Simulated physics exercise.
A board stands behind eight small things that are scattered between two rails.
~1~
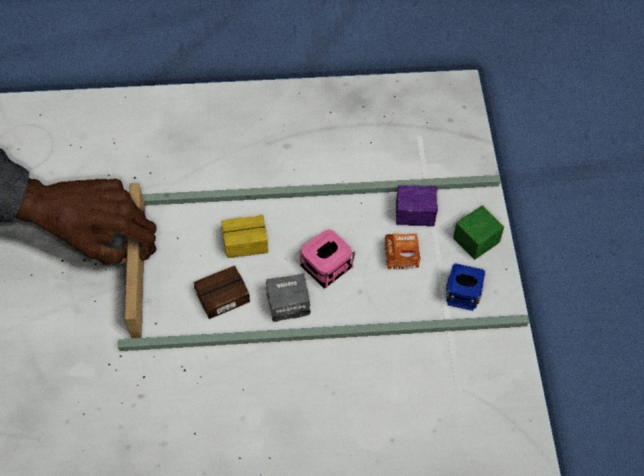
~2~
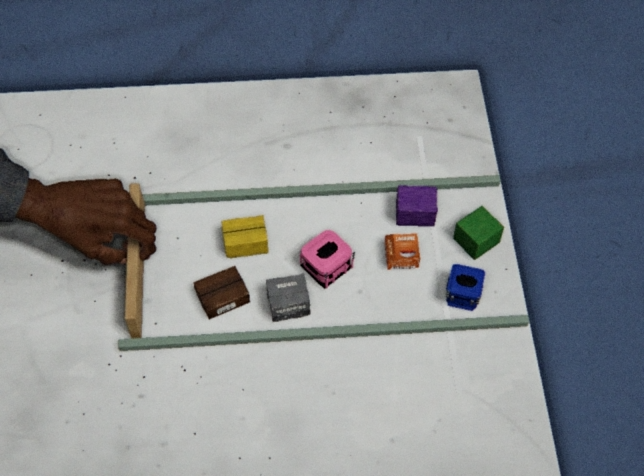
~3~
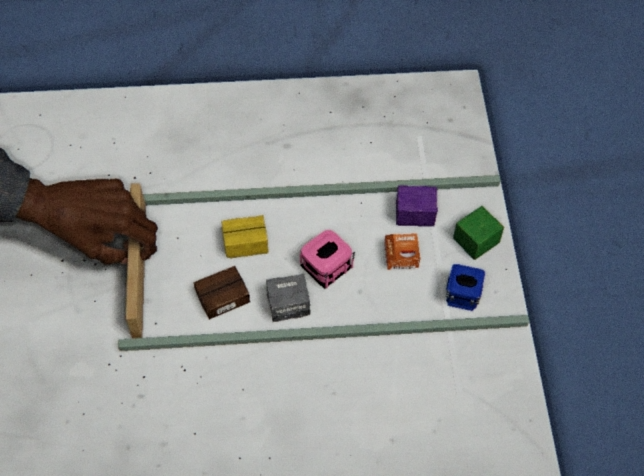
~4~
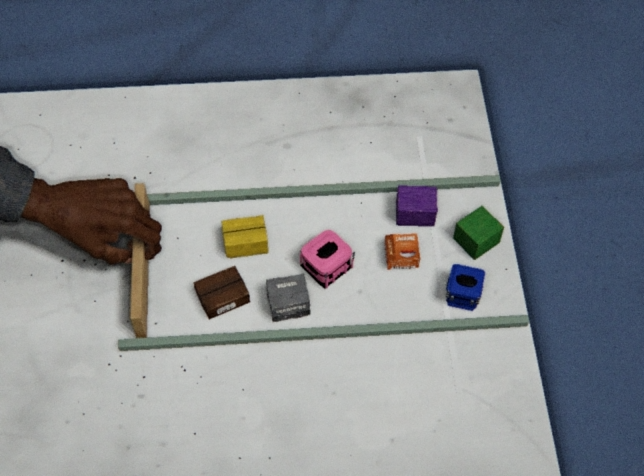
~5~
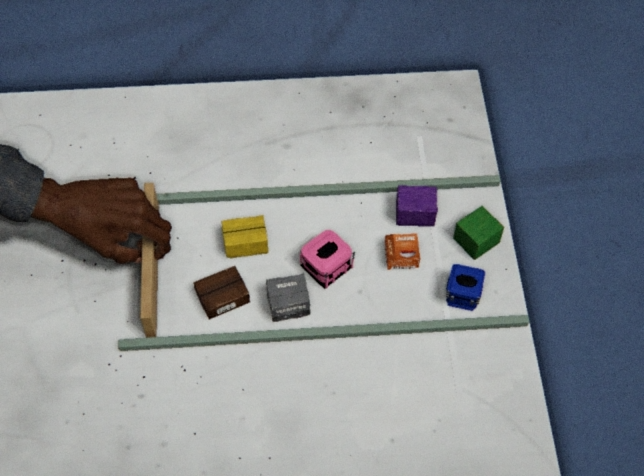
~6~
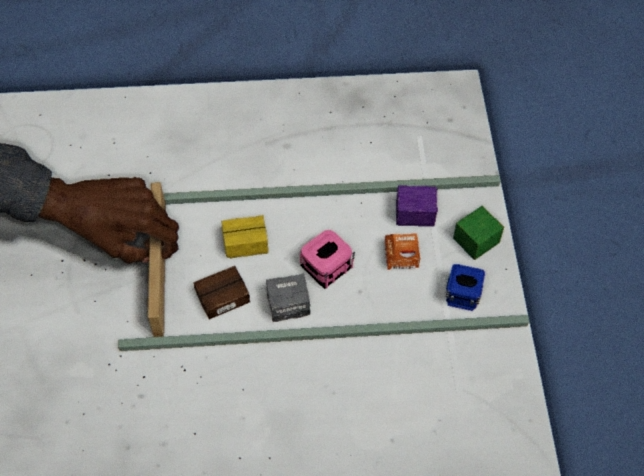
A dark-skinned hand in a grey sleeve grips an upright wooden board at the left end of two green rails on a pale, speckled tabletop, seen from above against blue fabric. Between the rails sit yellow, brown, grey, pink, orange, purple, green and blue blocks and boxes. The hand holds still, then slides the board slightly right, touching none of them, while the camera stays fixed.
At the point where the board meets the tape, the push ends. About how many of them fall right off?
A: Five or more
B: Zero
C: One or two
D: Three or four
Answer: C.
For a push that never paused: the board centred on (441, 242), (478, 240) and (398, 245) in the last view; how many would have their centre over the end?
Respectively 2, 5 and 0.
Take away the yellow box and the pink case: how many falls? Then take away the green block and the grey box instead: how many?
Result: 1 in the first case, with 0 in the second.
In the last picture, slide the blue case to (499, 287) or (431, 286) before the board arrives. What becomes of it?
At the first spot it drops over the edge, and at the second it drops over the edge.
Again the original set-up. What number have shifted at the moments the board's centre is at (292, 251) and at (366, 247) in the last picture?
In order, the tallies are 4 and 7.
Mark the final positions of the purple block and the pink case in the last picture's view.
The first ends close to (490, 196), the second close to (466, 259).
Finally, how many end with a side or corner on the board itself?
It's touching 3 at the end.
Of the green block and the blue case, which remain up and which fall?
Green block: Falls off; blue case: Falls off.
Soon after, none off yet; green block at rest near (478, 233); blue case at rest near (465, 288); purple block at rest near (416, 206).
In the end, the number that fall off is one or two; gone, blue case and green block.
